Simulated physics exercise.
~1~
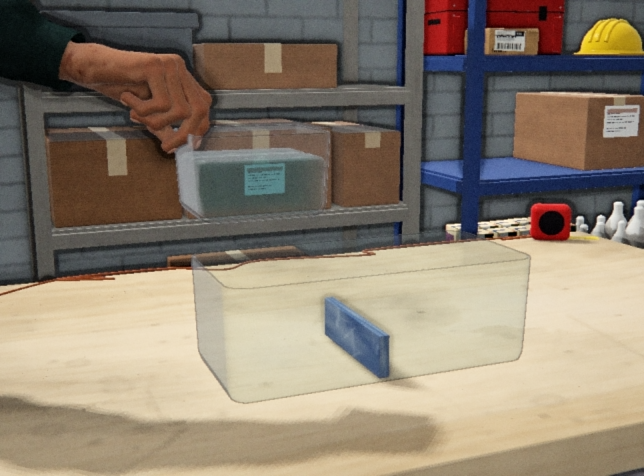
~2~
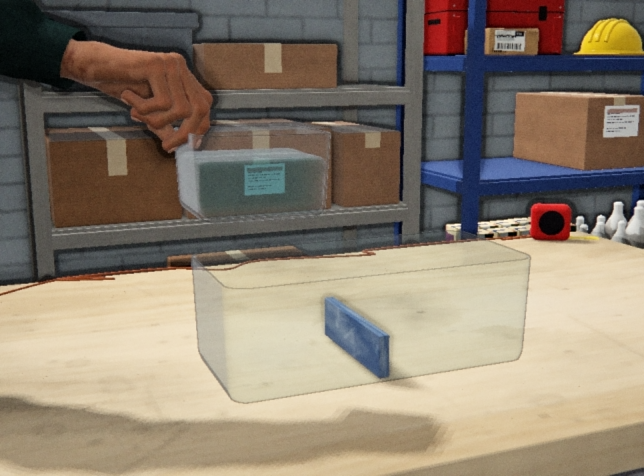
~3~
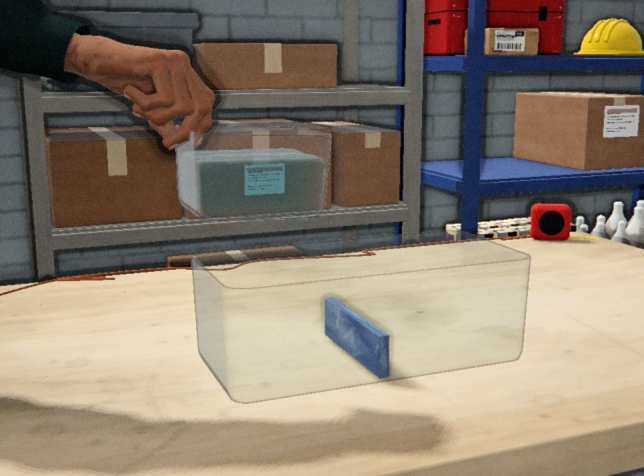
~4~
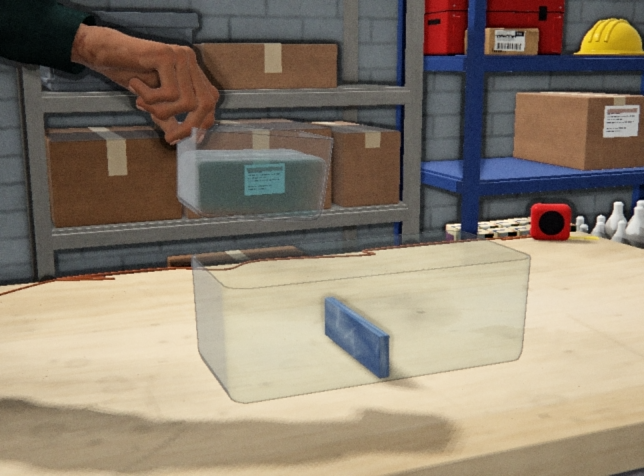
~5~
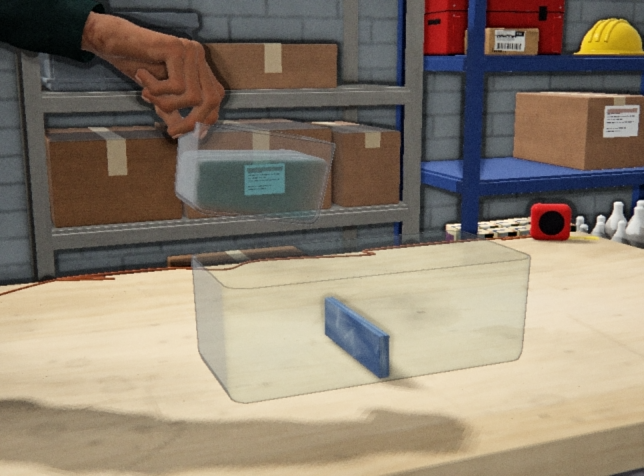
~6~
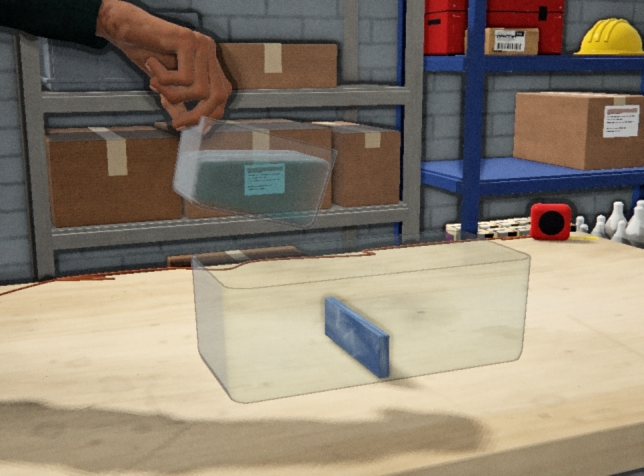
A hand in a dark sleeve holds a small clear container of bluish-green liquid at upper left, seen from the front across a pale wooden workbench in a storeroom. Below it sits a long clear basin with a low blue wall across its floor, before shelves of brown boxes and a yellow helmet at right. The hand shifts slightly right and tilts the container gradually rightward, while the camera stays still.
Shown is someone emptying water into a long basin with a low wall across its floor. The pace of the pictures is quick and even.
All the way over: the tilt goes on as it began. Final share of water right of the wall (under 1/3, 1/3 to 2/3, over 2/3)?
Middle band.
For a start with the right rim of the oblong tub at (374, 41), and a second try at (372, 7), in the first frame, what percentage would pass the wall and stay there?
Start one gives close to 90 percent, start two close to 90 percent.
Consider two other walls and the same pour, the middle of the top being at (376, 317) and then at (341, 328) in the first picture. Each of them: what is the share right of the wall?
About 20 % and 70 %.
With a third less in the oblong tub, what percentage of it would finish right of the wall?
My estimate is about 30 percent.
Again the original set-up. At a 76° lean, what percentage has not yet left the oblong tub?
It keeps around 50 per cent at that angle.
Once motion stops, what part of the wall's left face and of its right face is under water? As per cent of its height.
30 per cent left, 30 per cent right.
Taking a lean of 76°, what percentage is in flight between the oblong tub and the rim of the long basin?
Share in flight: Approx. 30 %.
A moment on, the oblong tub is tipped on its side and 52 per cent is still to pour, 2 is left of the wall and 16 right of it.
Next, the oblong tub is tipped right over and 9 per cent is still to pour, 30 is left of the wall and 56 right of it.
Then the oblong tub is tipped right over and 0 per cent is still to pour, 43 is left of the wall and 56 right of it.
Later the oblong tub is tipped right over and 0 per cent is still to pour, 43 is left of the wall and 56 right of it.
At rest 43 per cent lies left of the wall, 56 right of it and 1 outside.
